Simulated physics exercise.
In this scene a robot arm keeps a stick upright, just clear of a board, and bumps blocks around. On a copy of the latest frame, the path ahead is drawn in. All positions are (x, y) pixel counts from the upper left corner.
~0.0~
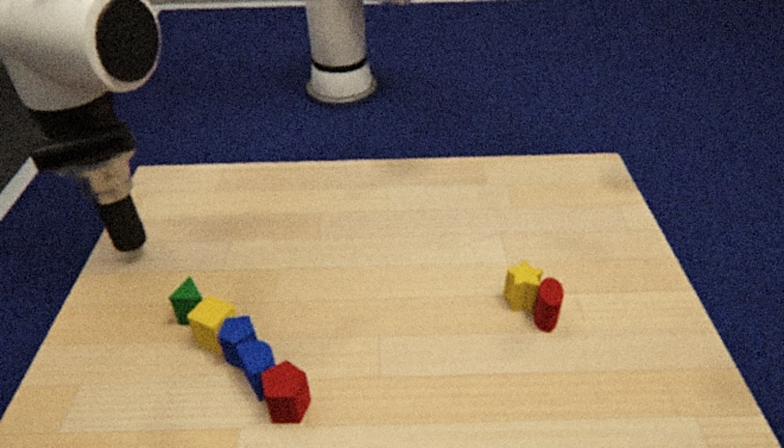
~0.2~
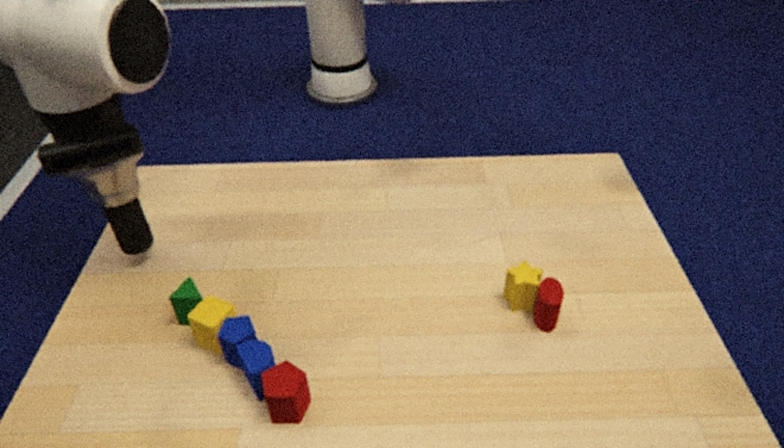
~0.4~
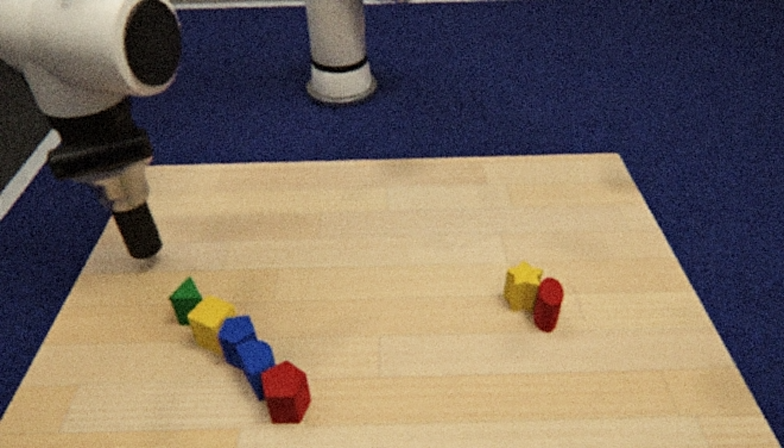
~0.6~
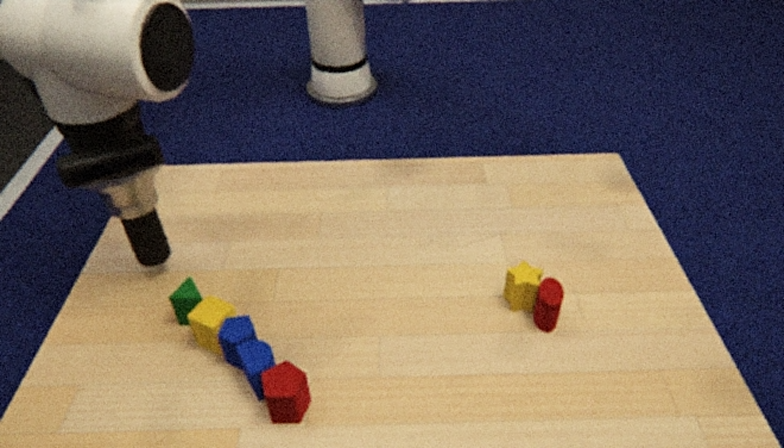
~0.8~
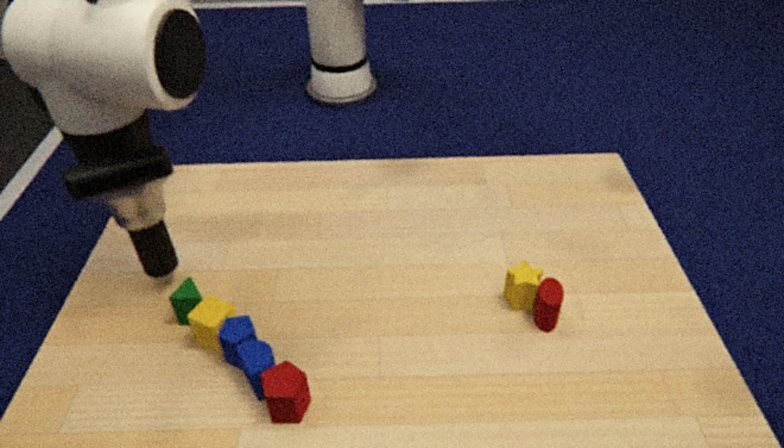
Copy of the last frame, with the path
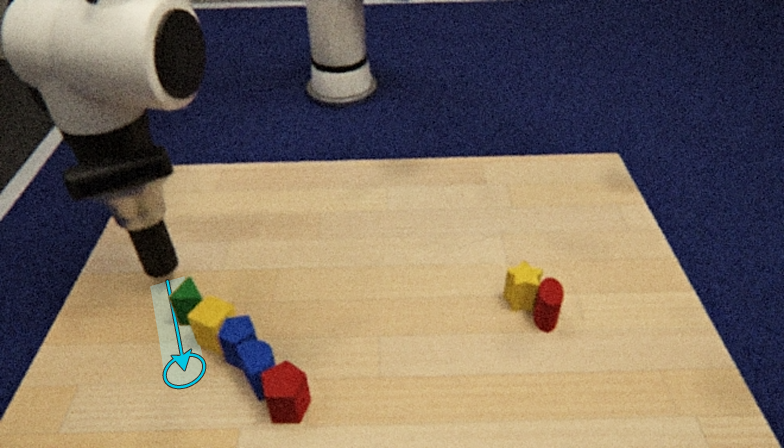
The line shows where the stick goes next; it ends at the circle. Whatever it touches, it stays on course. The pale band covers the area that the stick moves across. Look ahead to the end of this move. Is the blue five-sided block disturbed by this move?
It stays put.
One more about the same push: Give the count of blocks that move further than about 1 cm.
That push would leave one block displaced by more than about 1 cm.
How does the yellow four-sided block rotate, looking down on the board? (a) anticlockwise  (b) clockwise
I choose b.
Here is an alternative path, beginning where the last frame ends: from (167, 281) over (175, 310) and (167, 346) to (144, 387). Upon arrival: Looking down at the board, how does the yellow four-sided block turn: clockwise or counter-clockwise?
From the top, the block rotates clockwise.
Drawn move, from (167, 281) to (185, 371).
What follows on the original path. One third of the way, stick (167, 294); nothing pushed yet.
Two thirds of the way, stick (173, 324); green triangular block (198, 296), turned 40° anticlockwise; yellow four-sided block (216, 309), turned 20° clockwise.
At the end, stick (179, 356); green triangular block (197, 296), turned 40° anticlockwise; yellow four-sided block (216, 309), turned 20° clockwise; blue five-sided block still.
